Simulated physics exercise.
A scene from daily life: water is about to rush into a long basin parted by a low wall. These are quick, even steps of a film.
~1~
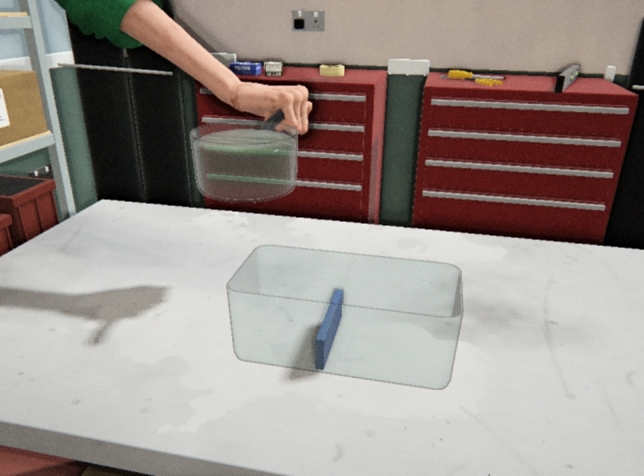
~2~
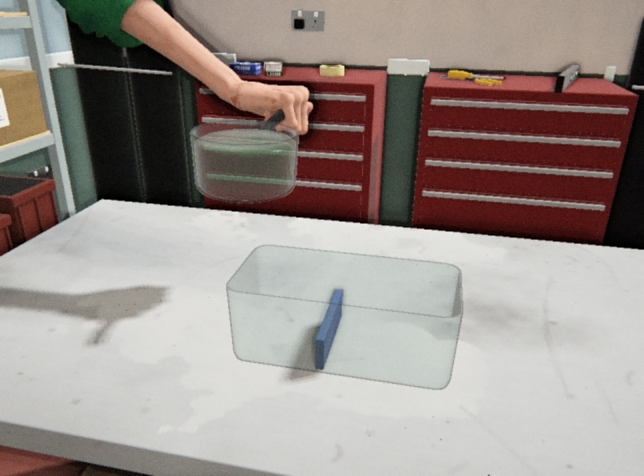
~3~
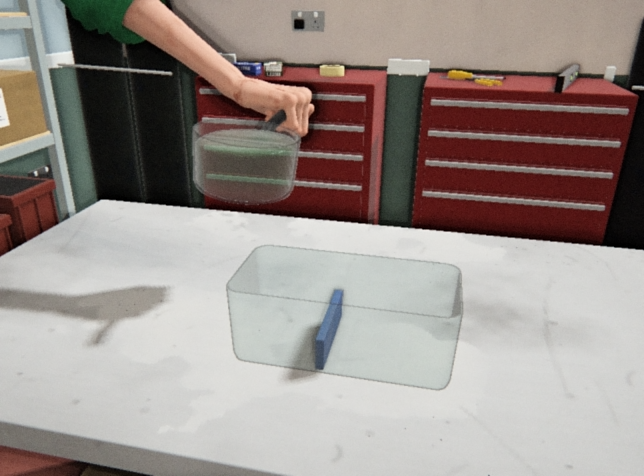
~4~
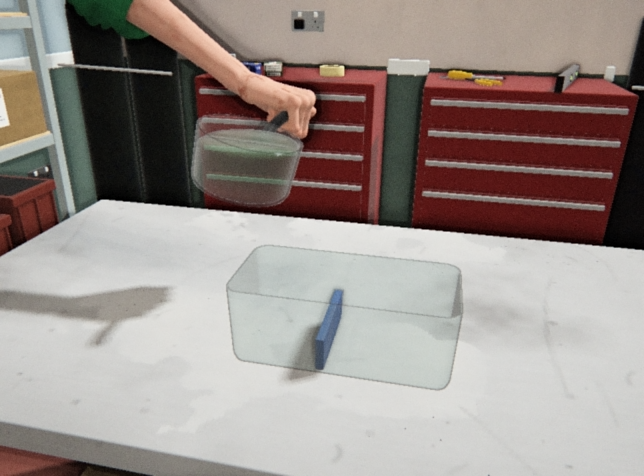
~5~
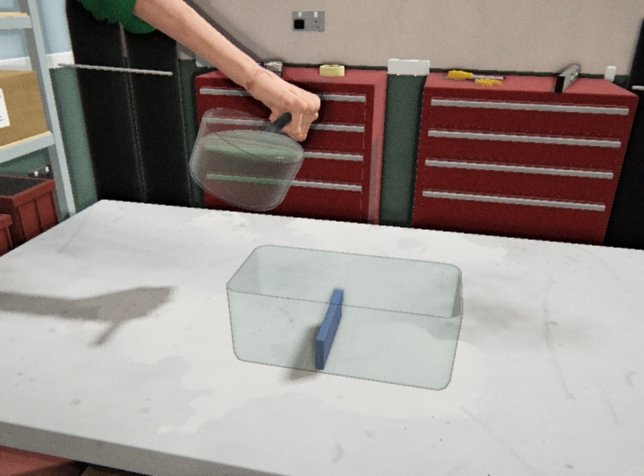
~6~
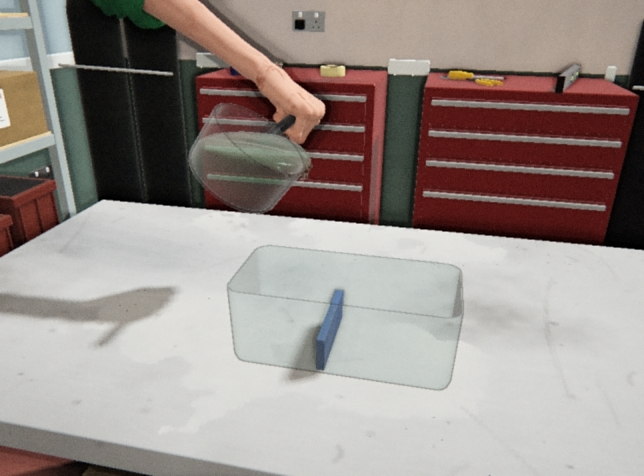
In a workshop with red drawers, a hand held a clear container of liquid above a long see-through basin with a low blue wall inside, then gradually tilted it further to the right.
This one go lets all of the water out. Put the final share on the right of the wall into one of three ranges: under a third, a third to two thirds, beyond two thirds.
Range: A third to two thirds.
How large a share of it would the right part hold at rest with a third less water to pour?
That share would be some 35 parts in a hundred.
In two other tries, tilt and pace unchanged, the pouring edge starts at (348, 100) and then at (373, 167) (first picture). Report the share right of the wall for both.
Near 85 per cent for the first start, near 90 per cent for the second.
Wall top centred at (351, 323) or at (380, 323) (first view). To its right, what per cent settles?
In order, 25 and 15 in a hundred.
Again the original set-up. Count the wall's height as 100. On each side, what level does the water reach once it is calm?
About 40 left, about 40 right.
A moment on, the saucepan is tipped right over and 21 per cent is still to pour, 3 is left of the wall and 30 right of it.
Next, the saucepan is tipped right over and 3 per cent is still to pour, 34 is left of the wall and 56 right of it.
Then the saucepan is tipped right over and 0 per cent is still to pour, 40 is left of the wall and 56 right of it.
Later the saucepan is tipped right over and 0 per cent is still to pour, 41 is left of the wall and 57 right of it.
In the end 41 per cent lies left of the wall, 57 right of it and 2 outside.
